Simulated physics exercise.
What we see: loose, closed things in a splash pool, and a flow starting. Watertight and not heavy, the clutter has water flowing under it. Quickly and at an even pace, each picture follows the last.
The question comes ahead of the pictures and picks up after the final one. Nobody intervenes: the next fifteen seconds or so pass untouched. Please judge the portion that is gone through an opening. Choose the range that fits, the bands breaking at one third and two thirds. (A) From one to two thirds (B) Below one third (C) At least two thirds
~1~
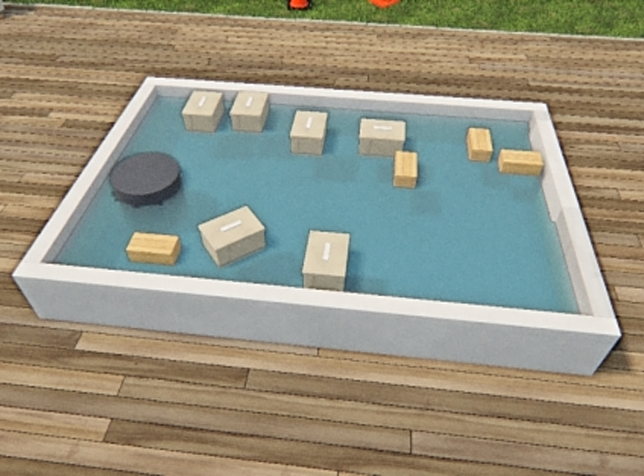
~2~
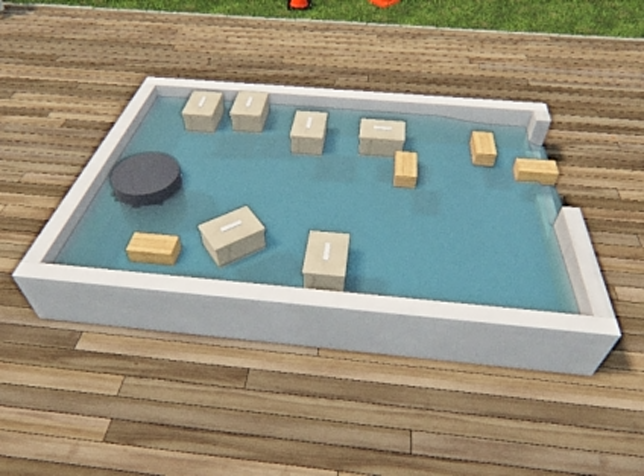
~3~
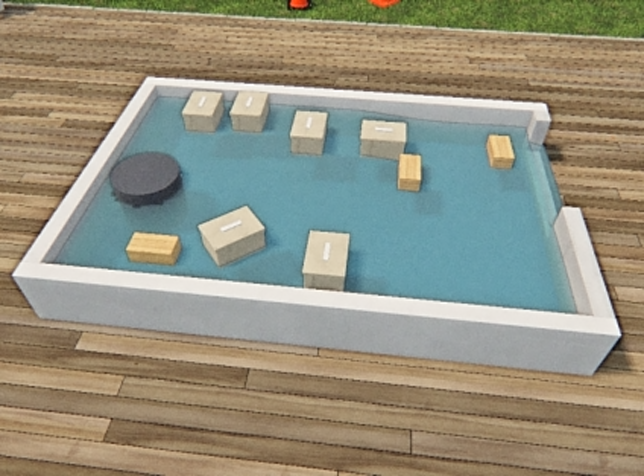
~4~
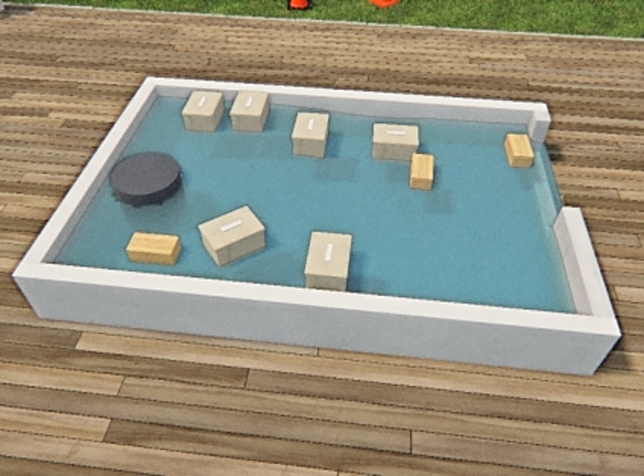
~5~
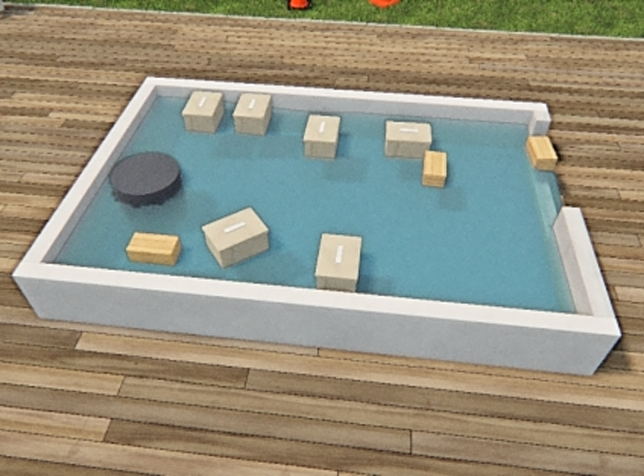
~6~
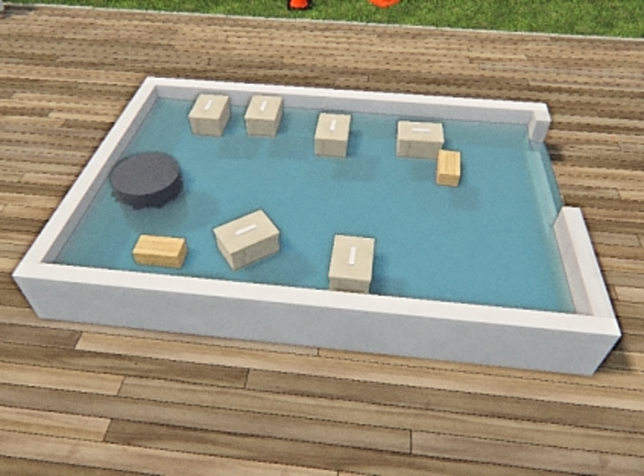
From one to two thirds (A).
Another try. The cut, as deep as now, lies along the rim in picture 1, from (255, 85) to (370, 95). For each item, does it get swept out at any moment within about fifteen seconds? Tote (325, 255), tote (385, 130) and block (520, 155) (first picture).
Retained, lost and retained.
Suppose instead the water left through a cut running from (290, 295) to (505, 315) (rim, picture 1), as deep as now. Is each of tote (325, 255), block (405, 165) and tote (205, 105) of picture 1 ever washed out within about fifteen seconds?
In the order given: Flushed out, flushed out, retained.
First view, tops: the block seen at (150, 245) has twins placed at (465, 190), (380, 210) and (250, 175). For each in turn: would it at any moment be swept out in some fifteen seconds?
Exits, exits, remains.
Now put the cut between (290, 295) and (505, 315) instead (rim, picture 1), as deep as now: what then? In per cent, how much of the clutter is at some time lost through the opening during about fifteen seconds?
30 per cent.
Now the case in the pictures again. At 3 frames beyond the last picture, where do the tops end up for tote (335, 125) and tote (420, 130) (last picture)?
I'd guess close to (366, 132) and close to (463, 136).
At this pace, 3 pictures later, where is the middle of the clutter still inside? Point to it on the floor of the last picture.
Around pixel (337, 207).
A moment on, 2 of 10 are out; 8 afloat.
Next, 4 of 10 are out; 6 afloat.
Later, 4 of 10 are out; 6 afloat.
In the end, 5 of 10 are out; 5 afloat.
